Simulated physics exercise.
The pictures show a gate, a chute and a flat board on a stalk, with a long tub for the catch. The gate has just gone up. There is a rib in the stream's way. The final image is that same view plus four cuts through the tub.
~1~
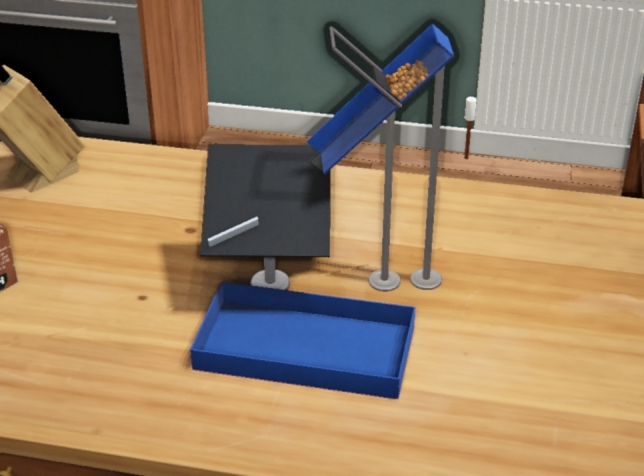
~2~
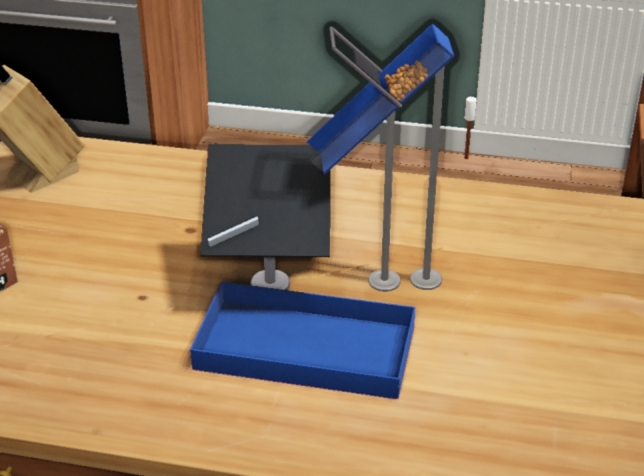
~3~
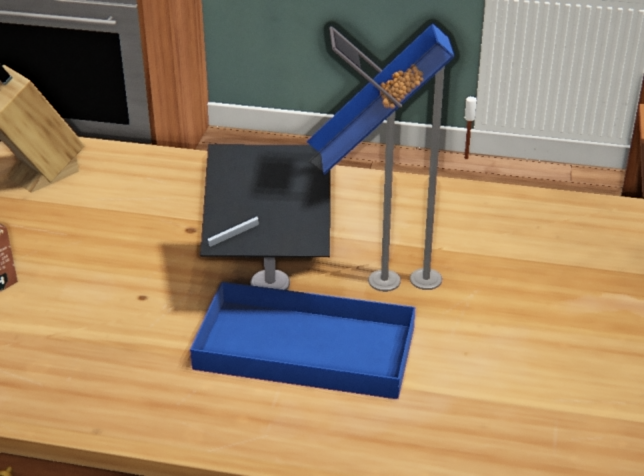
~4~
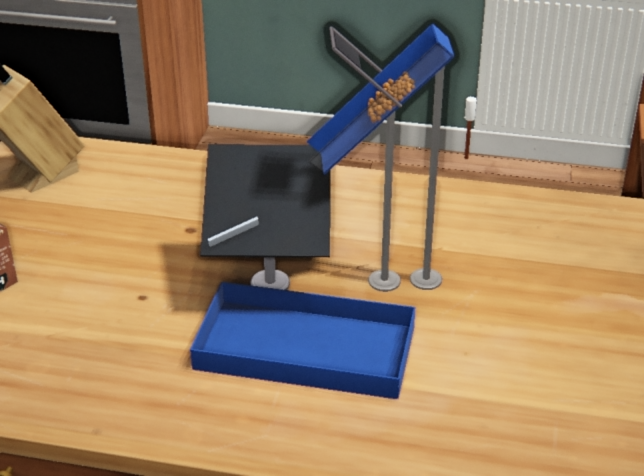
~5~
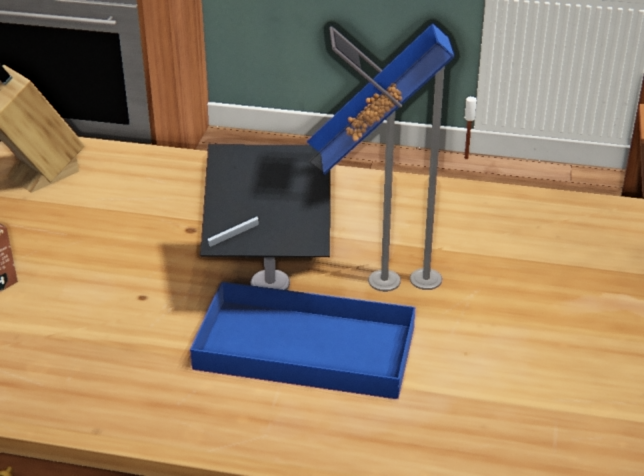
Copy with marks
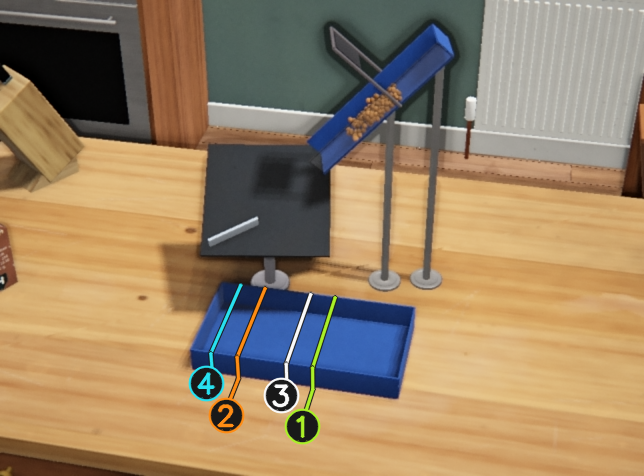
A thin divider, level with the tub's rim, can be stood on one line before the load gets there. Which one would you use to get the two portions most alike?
2 works best here.
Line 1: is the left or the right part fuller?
Left.
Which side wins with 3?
Left.
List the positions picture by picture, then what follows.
In the first picture, load behind the gate near (402, 79), roasted chickpeas; lip of the chute near (323, 164), sloping fairly steeply.
In the second picture, middle of the board near (267, 199), tilted gently; middle of its low edge near (265, 256); of its high edge near (270, 144).
In the third picture, front corners of the tub near (191, 349) and (399, 379), empty; front of the load near (387, 105).
In the fourth picture, middle of the load near (389, 93); its front near (371, 114), close to a third of the way to the lip; rib from (257, 218) to (208, 240).
In the fifth picture, middle of the load near (376, 111); its front near (349, 130), close to two thirds of the way to the lip.
On the marked copy, line 1 crosses the front rim at (312, 366); line 2 crosses the front rim at (237, 356); line 3 crosses the front rim at (286, 363); line 4 crosses the front rim at (211, 352).
For line 1, of what is caught, the bulk on the left of the divider, a small share on the right.
For line 2, of what is caught, close to half on the left of the divider, close to half on the right.
For line 3, of what is caught, the bulk on the left of the divider, a small share on the right.
For line 4, of what is caught, a small share on the left of the divider, the bulk on the right.
